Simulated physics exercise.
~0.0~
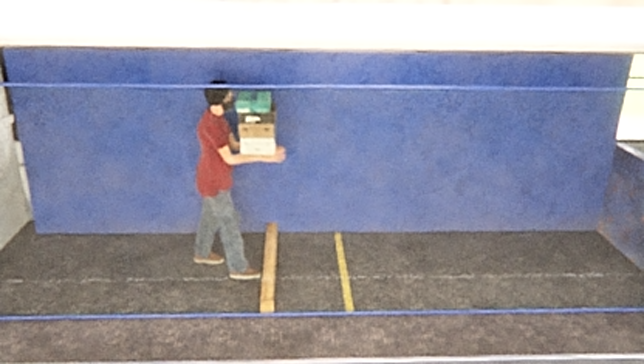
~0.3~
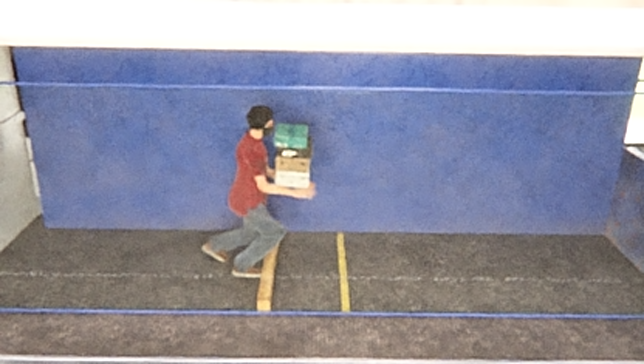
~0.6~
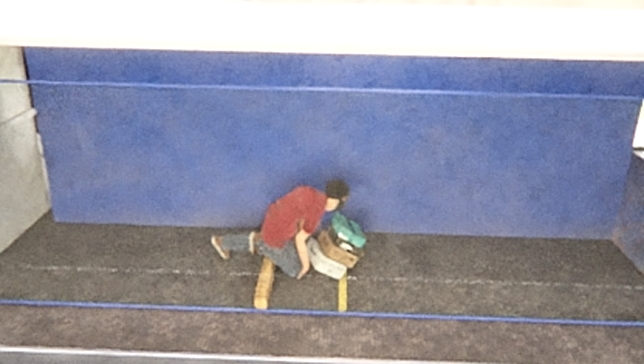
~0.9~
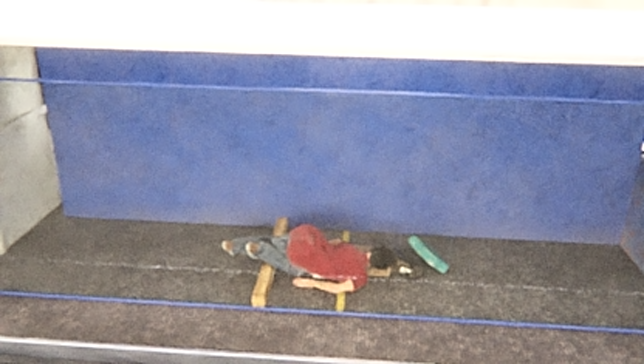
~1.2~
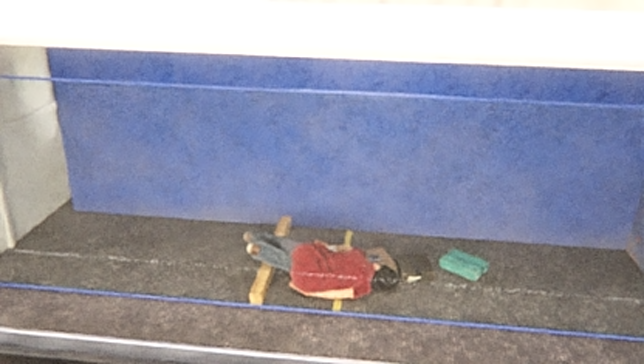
The clip shows a person in a red shirt carrying a stack of boxes rightward, pitching forward over a low rail and dropping with the load. The person ends lying limp across the rail and yellow line, head beyond the line, with the teal carton farther right.
